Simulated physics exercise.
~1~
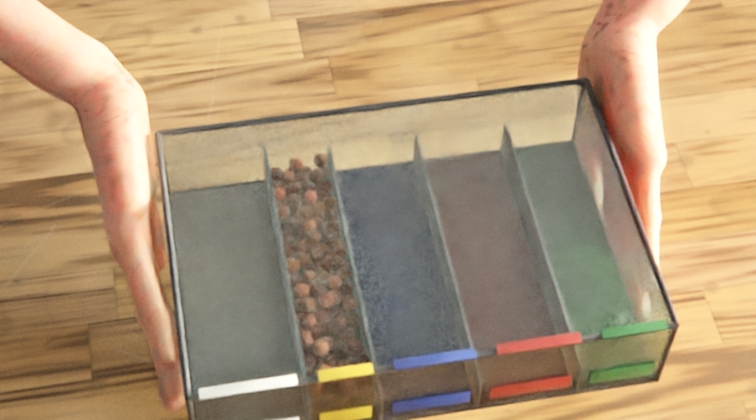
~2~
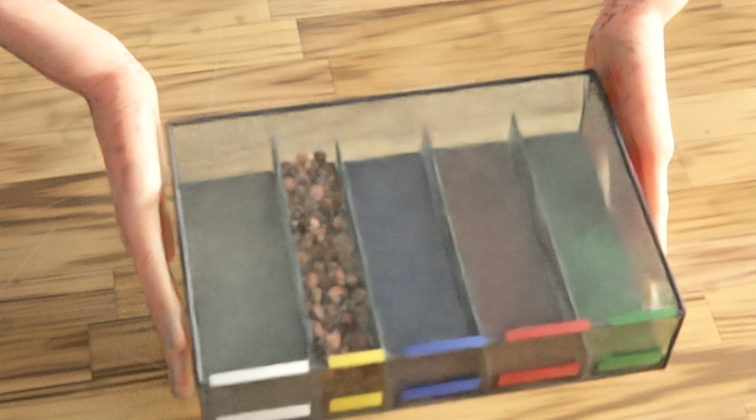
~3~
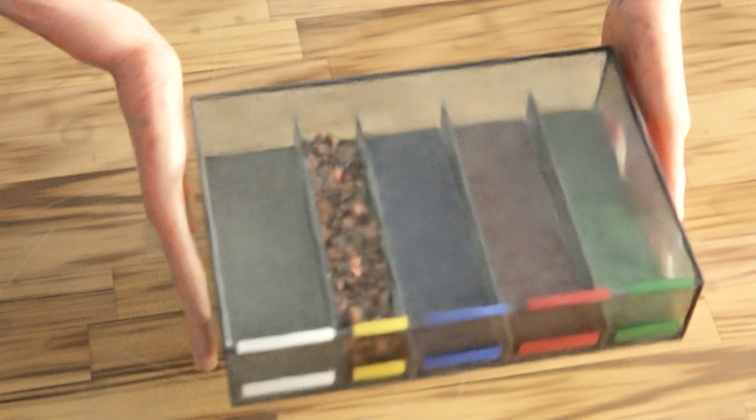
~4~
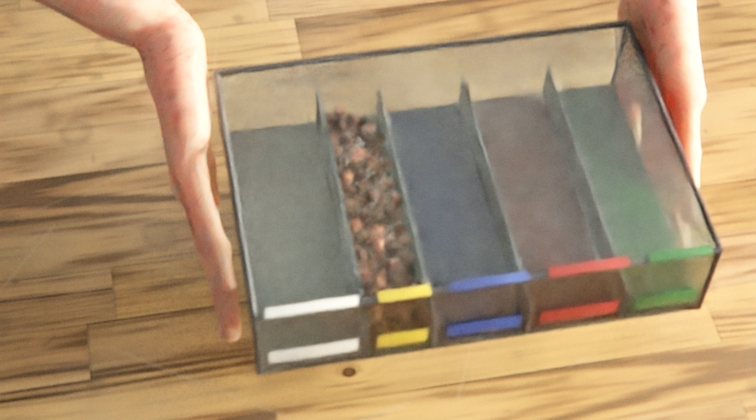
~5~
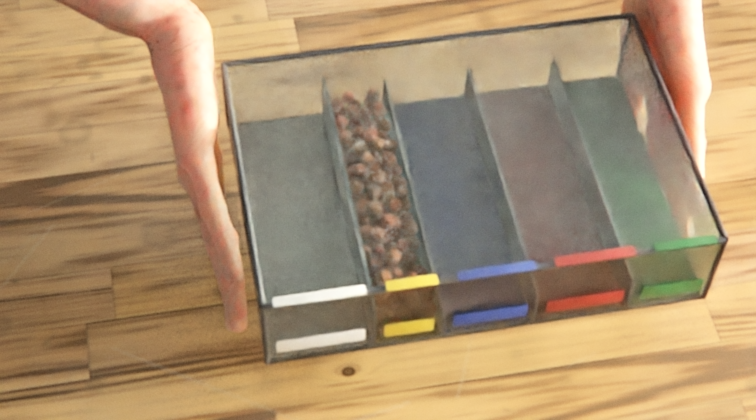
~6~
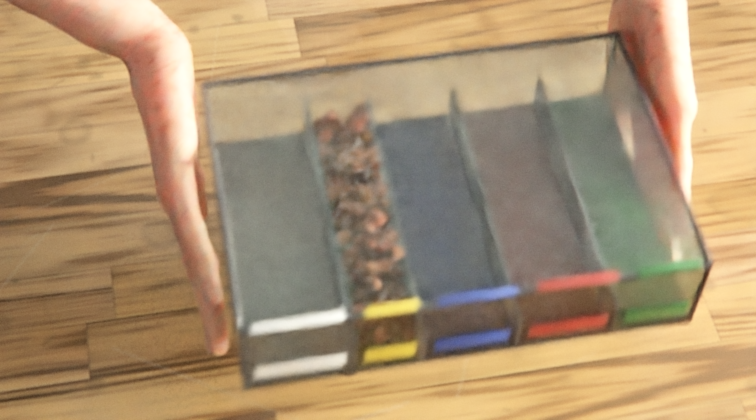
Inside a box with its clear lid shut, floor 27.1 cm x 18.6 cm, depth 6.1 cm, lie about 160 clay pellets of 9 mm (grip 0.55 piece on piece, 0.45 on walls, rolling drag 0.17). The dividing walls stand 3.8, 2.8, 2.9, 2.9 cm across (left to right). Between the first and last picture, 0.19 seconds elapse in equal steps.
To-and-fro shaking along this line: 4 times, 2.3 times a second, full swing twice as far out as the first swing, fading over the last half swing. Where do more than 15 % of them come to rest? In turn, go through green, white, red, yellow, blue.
My guess for green compartment: It misses the cut. My guess for white compartment: It misses the cut. My guess for red compartment: It misses the cut. My guess for yellow compartment: It makes the cut. My guess for blue compartment: It makes the cut.
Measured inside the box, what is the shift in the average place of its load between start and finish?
I'd put it at close to 2.5 centimetres.
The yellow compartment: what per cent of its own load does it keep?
Roughly 70 percent.
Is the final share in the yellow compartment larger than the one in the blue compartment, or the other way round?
Comparing the two, more of the load settles in the yellow compartment.
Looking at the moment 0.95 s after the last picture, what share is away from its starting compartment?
At that moment, I'd say around 30 percent.
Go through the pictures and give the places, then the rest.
The first frame shows box at (437, 367); tilt 0 degrees; moved 0.0 cm; yellow 100 %.
The second frame shows box at (447, 354); tilt 0 degrees; moved 1.0 cm.
The third frame shows box at (469, 322); tilt 0 degrees; moved 3.5 cm.
The fourth frame shows box at (492, 289); tilt 0 degrees; moved 6.1 cm.
The fifth frame shows box at (498, 279); tilt 0 degrees; moved 6.9 cm.
The sixth frame shows box at (480, 304); tilt 0 degrees; moved 4.8 cm; yellow 100 %.
Then, 0.52 s after the last picture, tilt 0 degrees; red 5 %, yellow 85 %, blue 10 %; middle of all pieces near (254, 318).
Then, 0.95 s after the last picture, tilt 0 degrees; white 5 %, red 5 %, yellow 70 %, blue 20 %; middle of all pieces near (281, 293).
Then, 1.35 s after the last picture, tilt 0 degrees; white 5 %, red 5 %, yellow 70 %, blue 25 %; middle of all pieces near (353, 220).
Then, 1.73 s after the last picture, tilt 0 degrees; white 5 %, red 5 %, yellow 65 %, blue 25 %; middle of all pieces near (355, 302).
In the end, green 0 %, white 5 %, red 5 %, yellow 65 %, blue 25 %.
